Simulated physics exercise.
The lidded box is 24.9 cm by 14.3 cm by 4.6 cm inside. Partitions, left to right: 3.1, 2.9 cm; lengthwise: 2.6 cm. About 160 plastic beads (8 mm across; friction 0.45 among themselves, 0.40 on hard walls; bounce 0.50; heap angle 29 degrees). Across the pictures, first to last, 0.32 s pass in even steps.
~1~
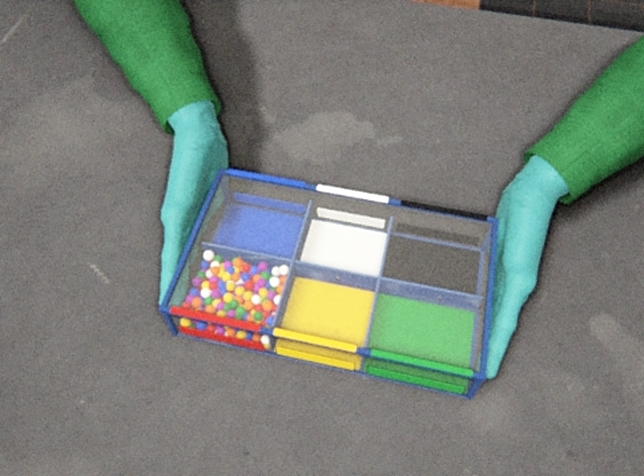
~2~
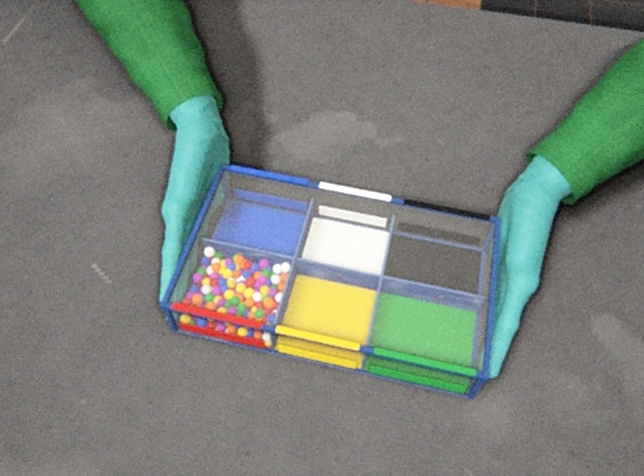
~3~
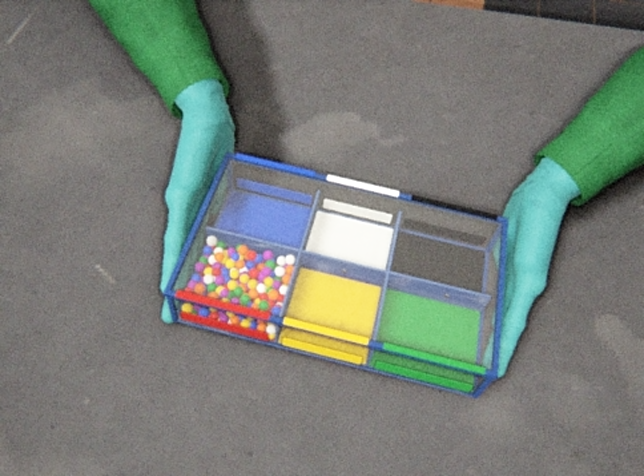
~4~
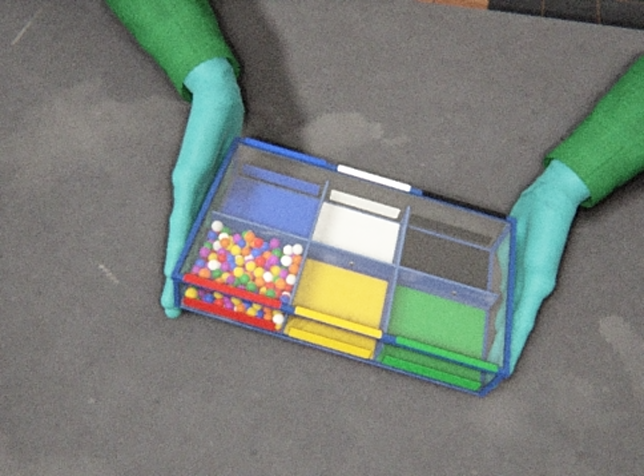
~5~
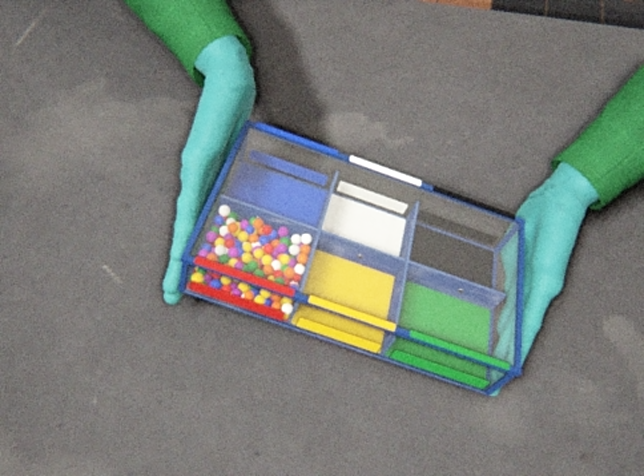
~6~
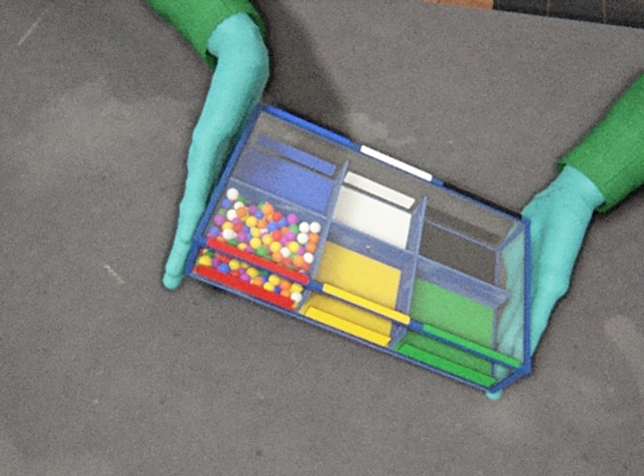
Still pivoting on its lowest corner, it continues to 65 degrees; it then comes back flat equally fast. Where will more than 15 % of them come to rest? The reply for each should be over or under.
For red compartment it is over, for blue compartment it is under, for green compartment it is under, for yellow compartment it is under, for white compartment it is under, for black compartment it is under.
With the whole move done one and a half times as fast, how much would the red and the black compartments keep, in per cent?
Per cent held - red: 80, black: 5.
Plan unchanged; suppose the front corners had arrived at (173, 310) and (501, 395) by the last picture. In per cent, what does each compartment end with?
Each compartment ends with, in per cent, red 95, blue 0, green 0, yellow 5, white 0 and black 0.
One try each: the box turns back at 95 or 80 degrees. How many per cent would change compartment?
Around 55 and 40 in a hundred, respectively.
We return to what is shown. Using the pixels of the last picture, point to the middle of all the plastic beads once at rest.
Somewhere around (280, 296) in the final frame.
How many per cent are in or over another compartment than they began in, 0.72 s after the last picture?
Reading: Close to 10 %.
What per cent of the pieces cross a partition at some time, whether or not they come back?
Something like 15 per cent of the pieces.
Then, 0.72 s after the last picture, tilt 63 degrees; red 90 %, yellow 10 %, white 5 %.
Then, 1.20 s after the last picture, tilt 26 degrees; red 85 %, yellow 5 %, white 5 %, black 5 %.
Then, 1.75 s after the last picture, tilt 0 degrees; red 85 %, yellow 5 %, white 5 %, black 5 %.
In the end, red 85 %, blue 0 %, green 0 %, yellow 5 %, white 5 %, black 5 %.
